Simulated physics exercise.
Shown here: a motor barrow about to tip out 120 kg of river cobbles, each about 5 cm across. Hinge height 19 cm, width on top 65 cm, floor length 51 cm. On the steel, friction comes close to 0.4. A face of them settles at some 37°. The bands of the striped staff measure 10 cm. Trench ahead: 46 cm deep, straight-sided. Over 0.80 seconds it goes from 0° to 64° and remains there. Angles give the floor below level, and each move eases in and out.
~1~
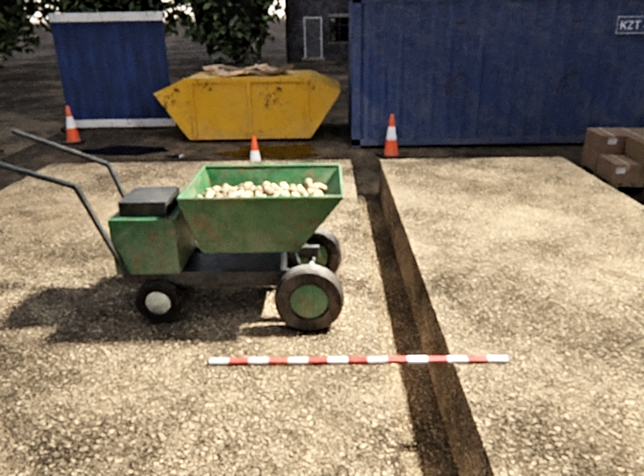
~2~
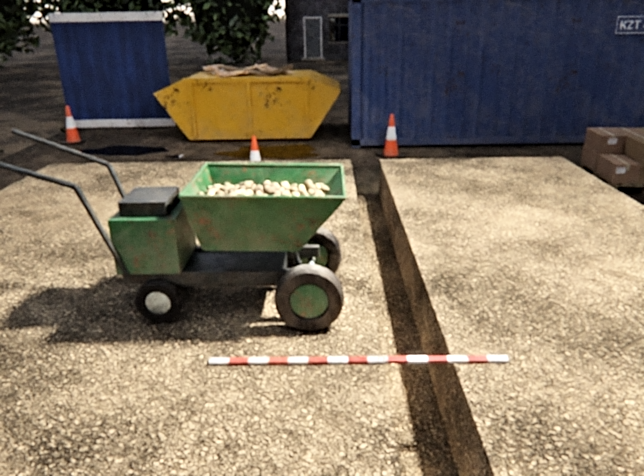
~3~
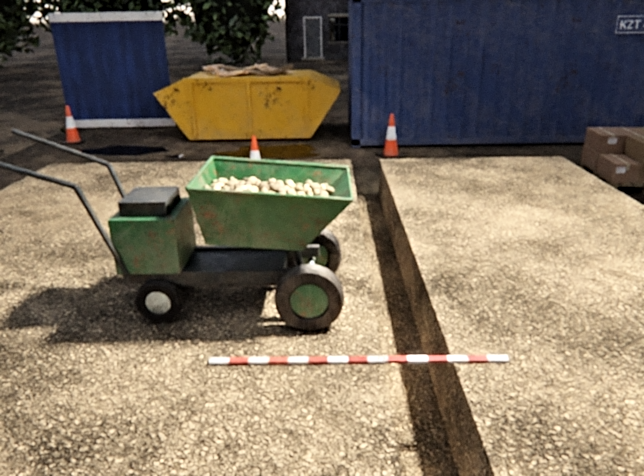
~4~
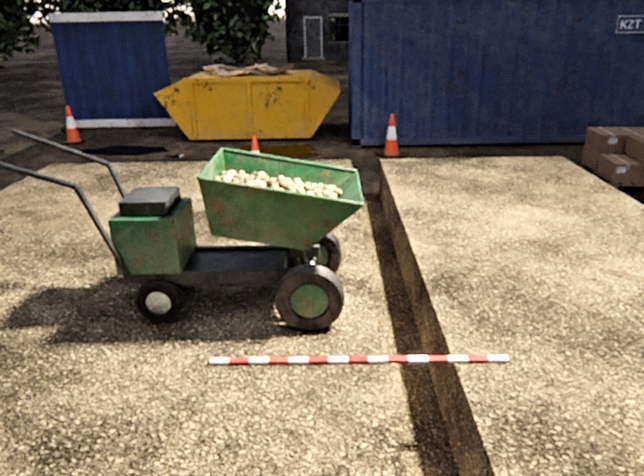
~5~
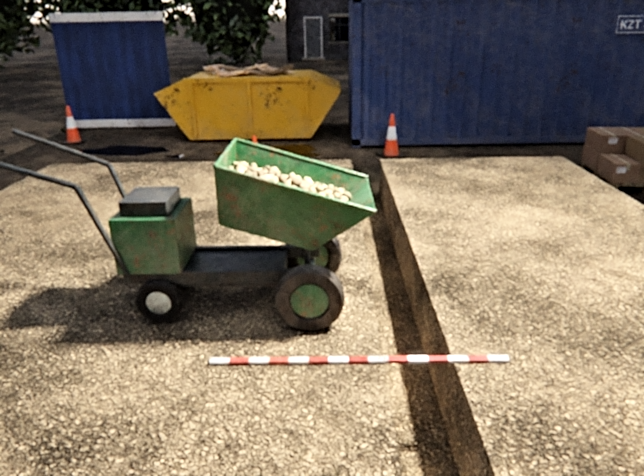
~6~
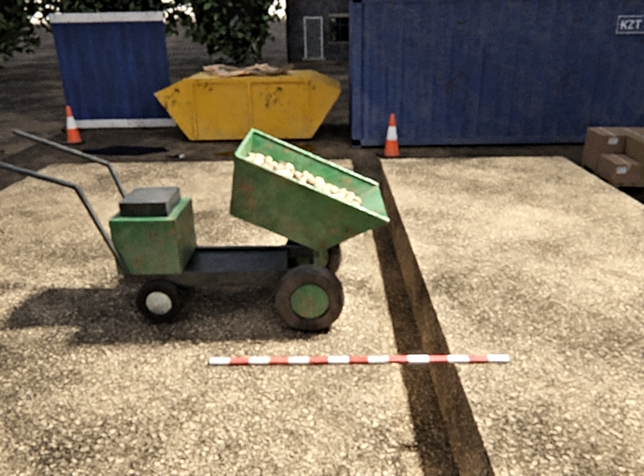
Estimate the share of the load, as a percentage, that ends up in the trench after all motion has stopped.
Roughly 36 per cent of the load ends up there.
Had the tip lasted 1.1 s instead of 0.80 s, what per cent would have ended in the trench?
Then roughly 40 percent.
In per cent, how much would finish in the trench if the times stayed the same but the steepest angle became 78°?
Roughly 30% would end there.
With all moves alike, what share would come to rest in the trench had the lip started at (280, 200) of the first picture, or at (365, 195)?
First place: Near 80%; second place: Near 15%.
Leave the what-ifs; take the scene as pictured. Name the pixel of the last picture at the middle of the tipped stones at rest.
Their middle lands near (451, 299).
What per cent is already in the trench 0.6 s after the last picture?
About 5%.
Then, 0.3 s after the last picture the floor is at 54°, 100 % in the skip; the foremost stones are at (397, 245).
Then, 0.6 s after the last picture the floor is at 64°, 88 % in the skip, 4 % in the trench, 7 % past the trench; the foremost stones are at (464, 281).
Then, 0.9 s after the last picture the floor is at 64°, 46 % in the skip, 6 % in the trench, 48 % past the trench; the foremost stones are at (563, 298).
Then, 2.9 s after the last picture the floor is at 64°, 11 % in the skip, 36 % in the trench, 53 % past the trench; the foremost stones are past the picture's edge.
